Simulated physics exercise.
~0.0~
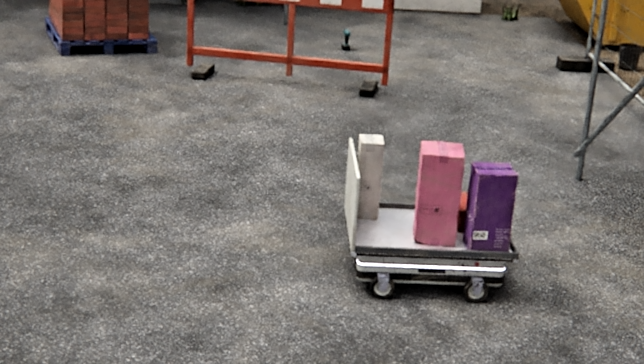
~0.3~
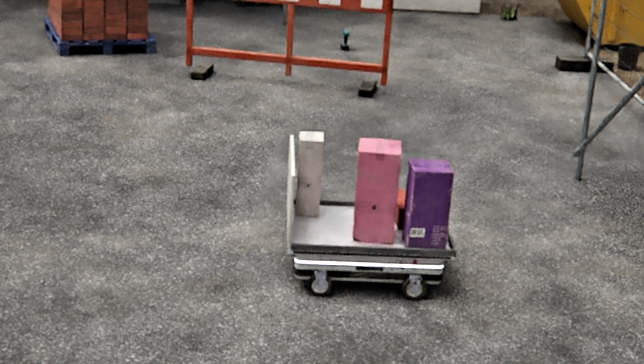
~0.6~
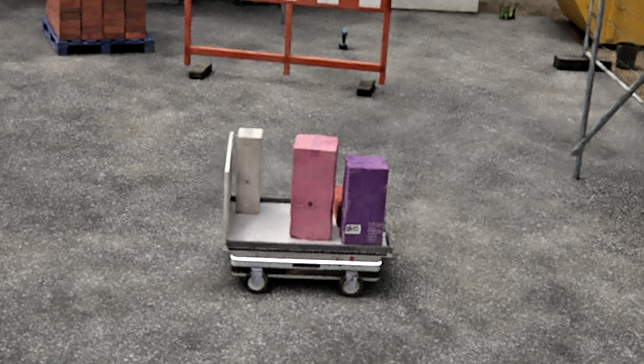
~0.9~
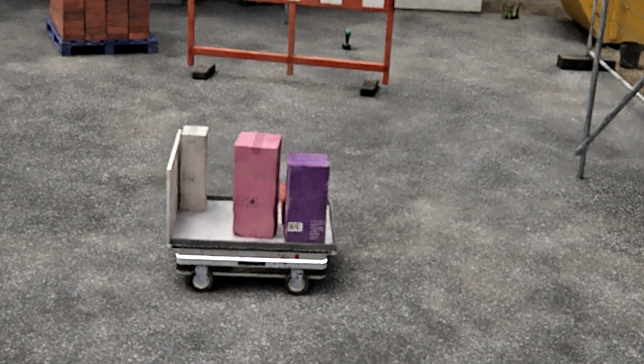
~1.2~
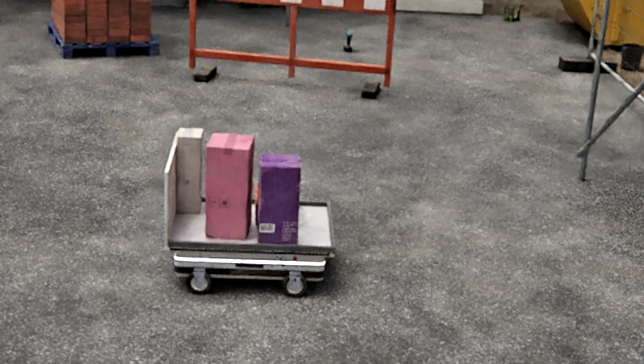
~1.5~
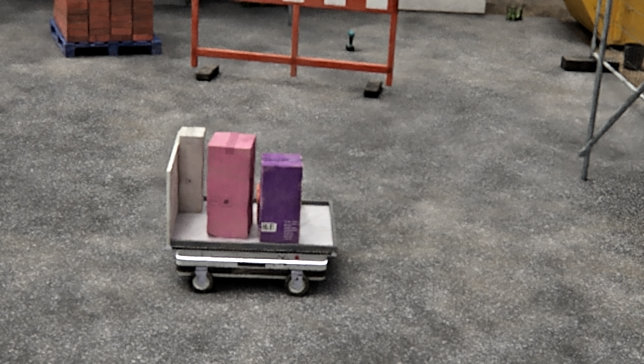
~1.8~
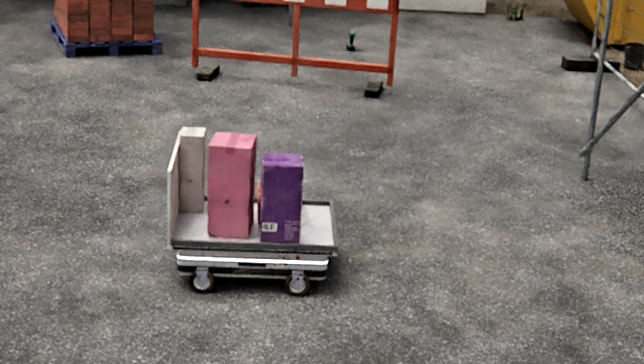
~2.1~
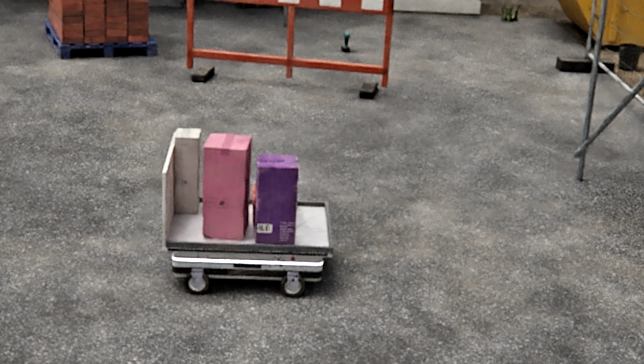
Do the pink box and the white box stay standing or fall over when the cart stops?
Both stay standing. The pink box slides toward the board at the front but remains upright, and the white box is still upright beside the board.
